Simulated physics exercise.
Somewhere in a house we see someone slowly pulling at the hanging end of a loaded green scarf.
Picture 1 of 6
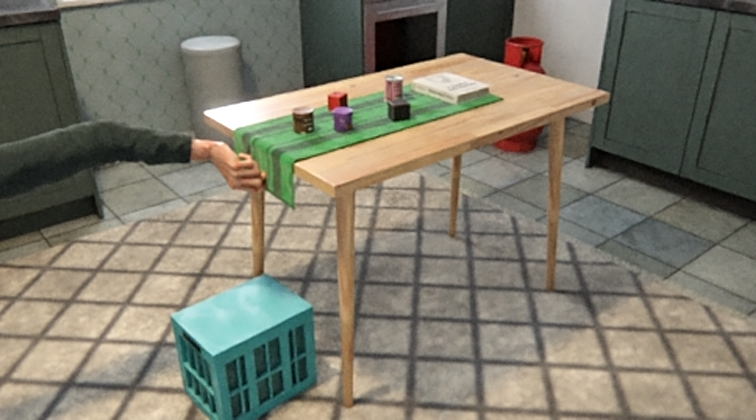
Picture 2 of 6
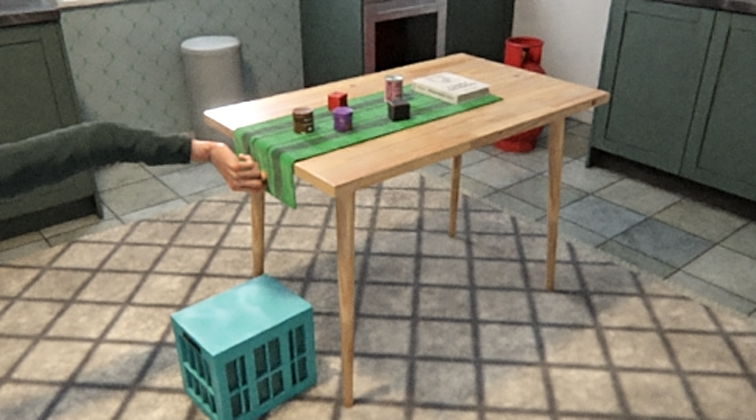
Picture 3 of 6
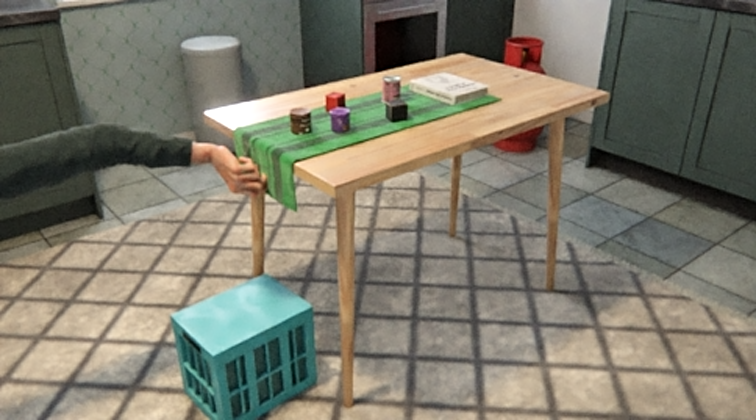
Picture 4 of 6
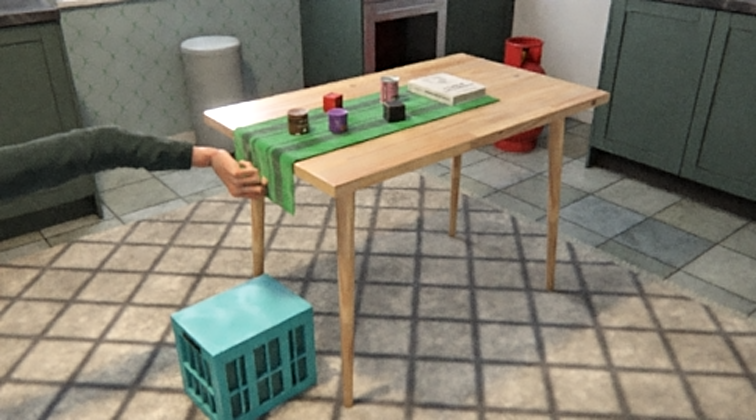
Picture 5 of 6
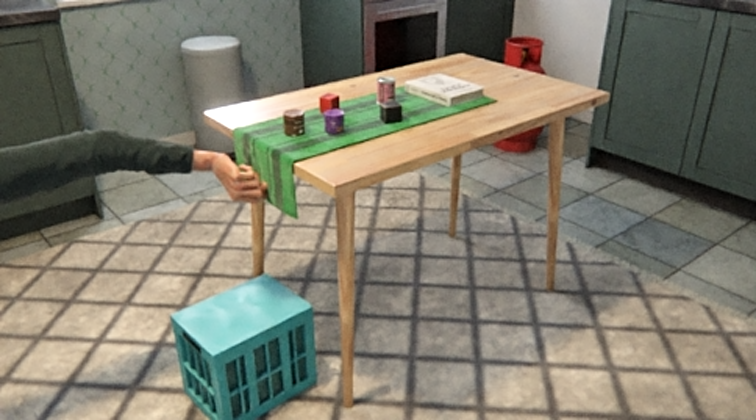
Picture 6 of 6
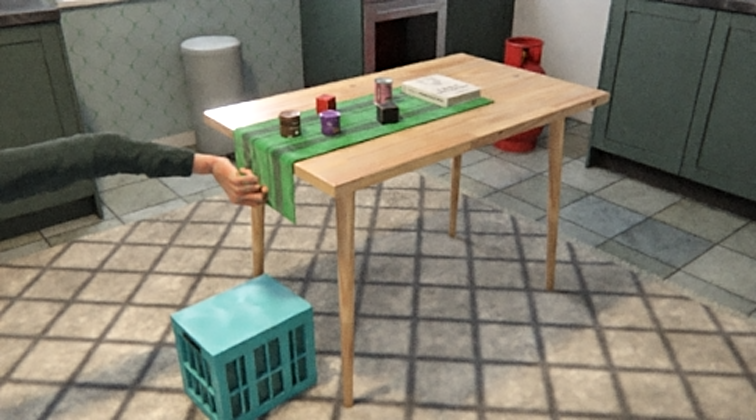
A green striped runner hanging over the left end of a pale wooden table creeps slightly left and downward as a dark-sleeved hand slowly pulls it, in a kitchen seen from slightly above by a still camera. On it sit brown and purple pots, a red cube, a black cube, a pink can and a whitish box-like object, with a teal crate below. All the objects ride gradually leftward with the cloth, staying upright, while the table and crate remain still.
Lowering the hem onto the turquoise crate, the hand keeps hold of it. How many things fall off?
The tally of dropped things is three.
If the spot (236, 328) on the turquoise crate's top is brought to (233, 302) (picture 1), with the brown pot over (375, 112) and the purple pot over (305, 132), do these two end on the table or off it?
Here's what happens: The brown pot remains aboard, the purple pot leaves its perch.
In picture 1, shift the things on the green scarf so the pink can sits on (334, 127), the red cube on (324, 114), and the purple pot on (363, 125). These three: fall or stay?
Each in turn: The pink can goes down, the red cube goes down, the purple pot goes down.
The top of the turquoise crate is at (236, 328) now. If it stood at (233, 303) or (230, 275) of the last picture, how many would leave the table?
Count: 2, then 1.
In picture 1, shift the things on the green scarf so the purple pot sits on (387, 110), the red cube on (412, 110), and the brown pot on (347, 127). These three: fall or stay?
Here's how it goes: The purple pot remains in place, the red cube remains in place and the brown pot leaves the top.
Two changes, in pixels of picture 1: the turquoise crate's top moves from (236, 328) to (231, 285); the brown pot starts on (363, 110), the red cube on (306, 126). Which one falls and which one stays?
Brown pot stays, red cube is gone.
Early on, hem near (268, 234); brown pot gone.
Midway, hem near (270, 281); brown pot and purple pot gone.
Finally, hem on the crate; brown pot, purple pot and red cube gone. It carries off three.
